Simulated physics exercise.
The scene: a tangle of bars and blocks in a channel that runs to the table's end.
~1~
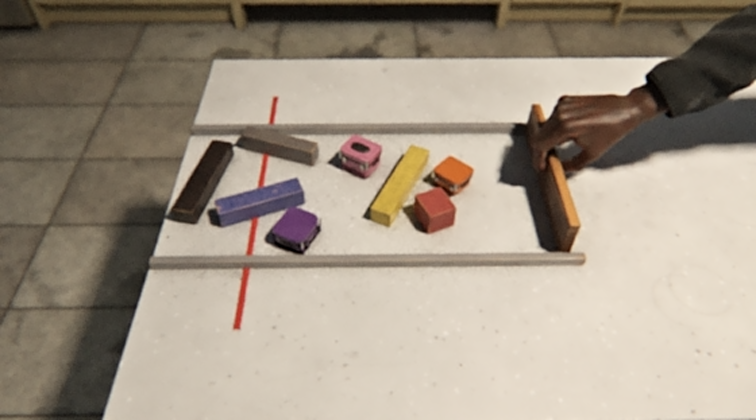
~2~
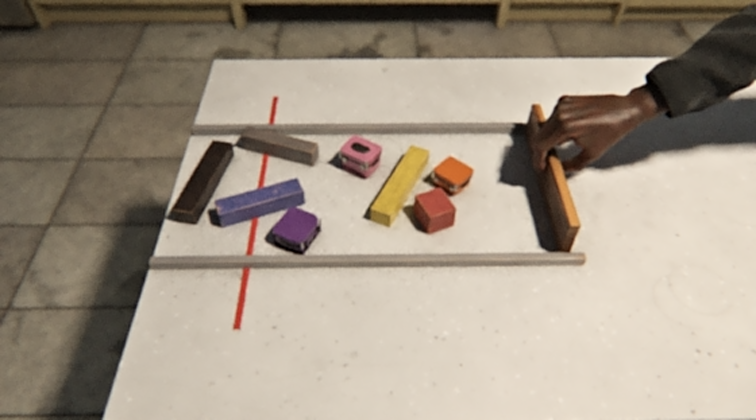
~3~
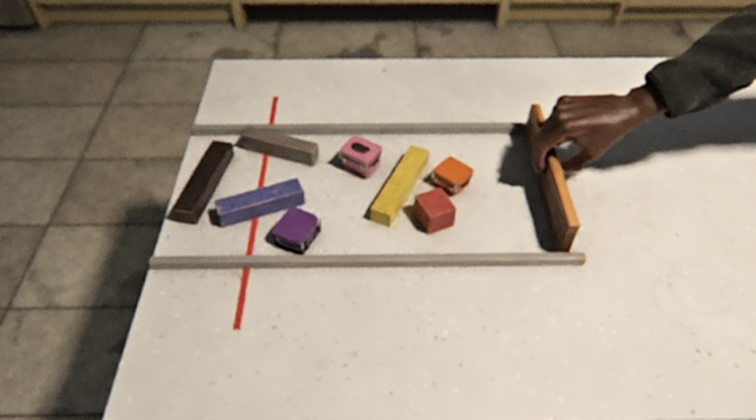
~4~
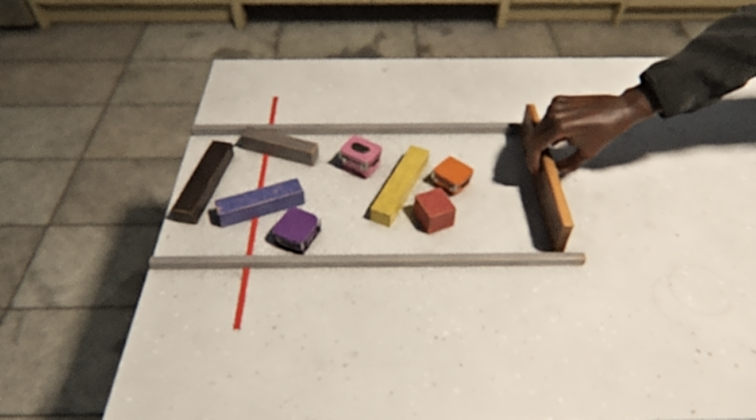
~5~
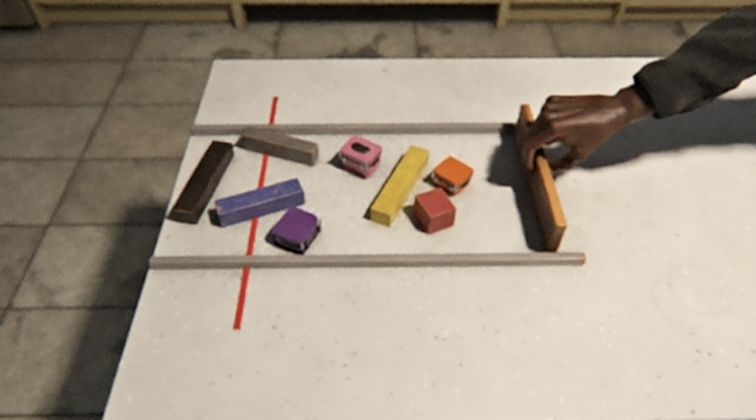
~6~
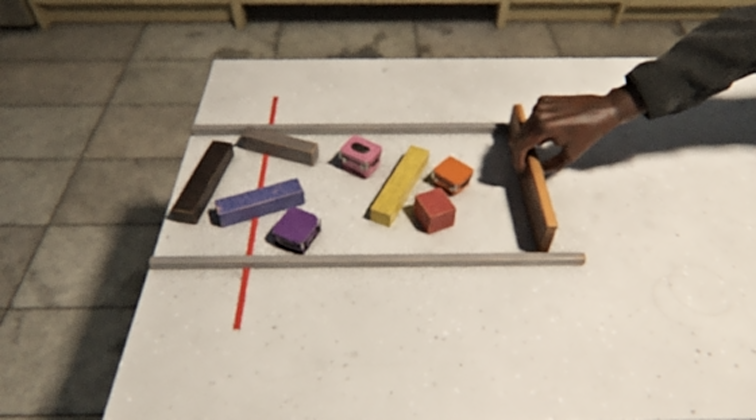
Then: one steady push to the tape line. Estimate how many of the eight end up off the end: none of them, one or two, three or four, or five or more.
What drops is a single piece or a pair.
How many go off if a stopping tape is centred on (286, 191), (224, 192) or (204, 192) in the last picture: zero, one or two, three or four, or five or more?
The three counts come out as none at all, three or four and at least five.
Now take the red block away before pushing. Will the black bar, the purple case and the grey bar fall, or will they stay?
Note: Black bar is off by the end; purple case is on by the end; grey bar is off by the end.
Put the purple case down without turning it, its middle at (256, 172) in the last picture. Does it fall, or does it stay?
Lab note: It does not drop.
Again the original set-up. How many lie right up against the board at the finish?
It's 3.
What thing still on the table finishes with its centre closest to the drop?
The black bar is it.
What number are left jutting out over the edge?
You'd get 2.
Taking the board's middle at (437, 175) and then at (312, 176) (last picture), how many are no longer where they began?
At first I count 3, and then 7.
Early on, none off yet; black bar at rest near (205, 180); blue bar at rest near (261, 202); grey bar at rest near (280, 146).
Finally, the number that fall off is one or two; lost, grey bar.
